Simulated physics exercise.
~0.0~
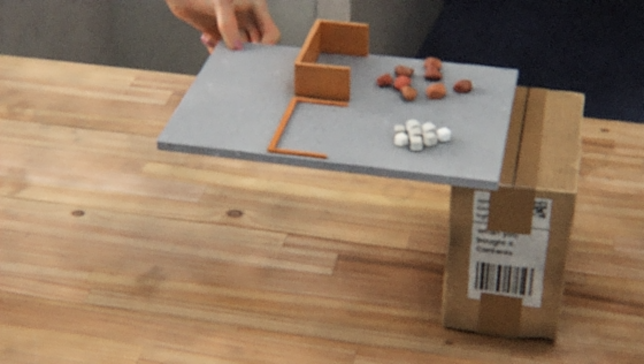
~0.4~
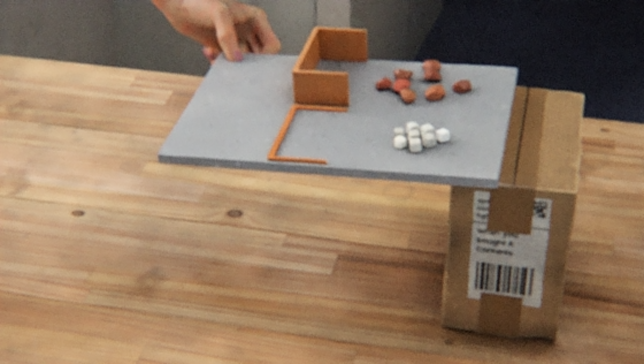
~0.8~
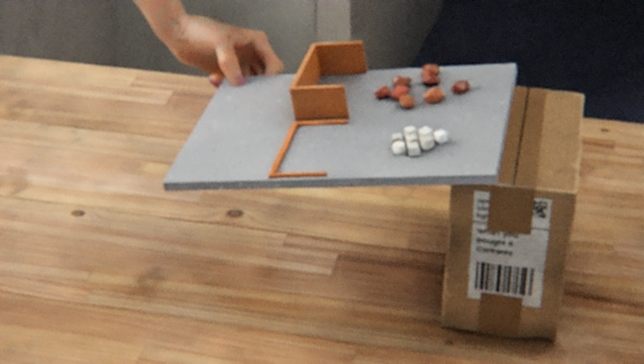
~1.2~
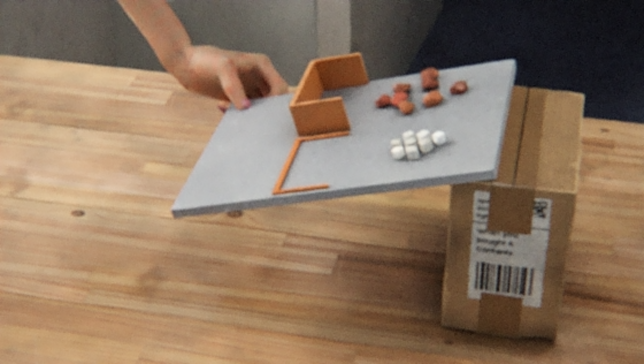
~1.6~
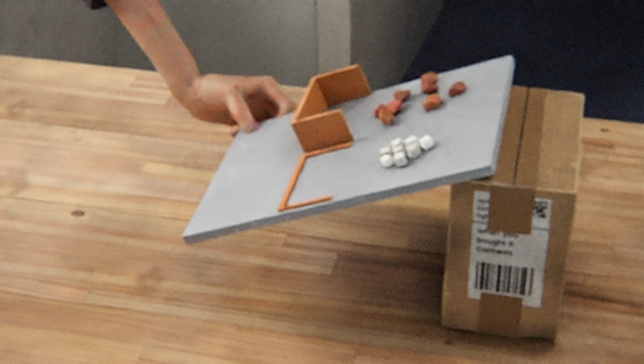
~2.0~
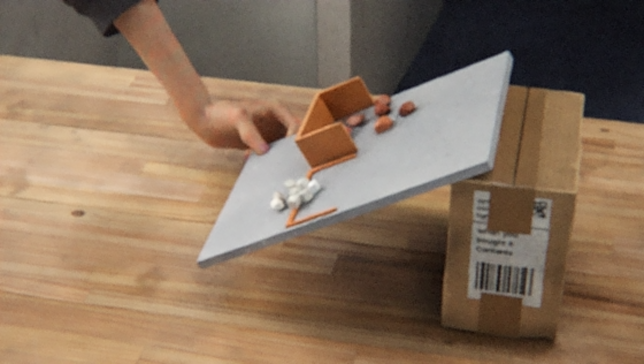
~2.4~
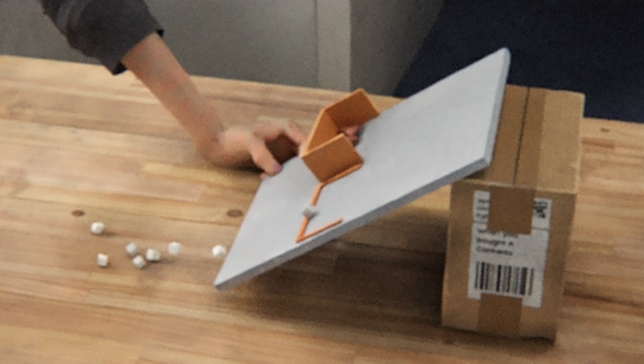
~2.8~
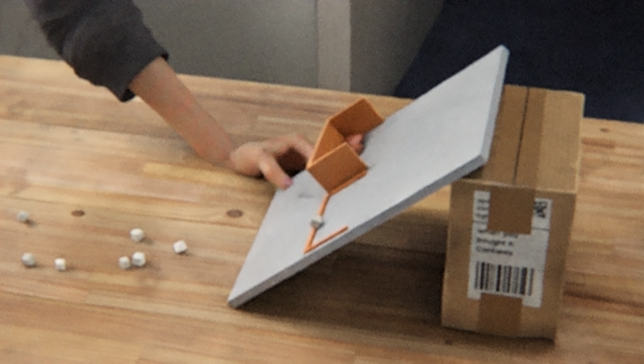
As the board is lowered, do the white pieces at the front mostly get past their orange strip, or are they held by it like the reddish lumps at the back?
Most of the white pieces go past the low strip and end up on the table. The reddish lumps slide down and stay gathered against the taller strip.
Board tilting by hand, most white pieces spilling over a low strip onto the table, reddish lumps stopping behind a taller one.
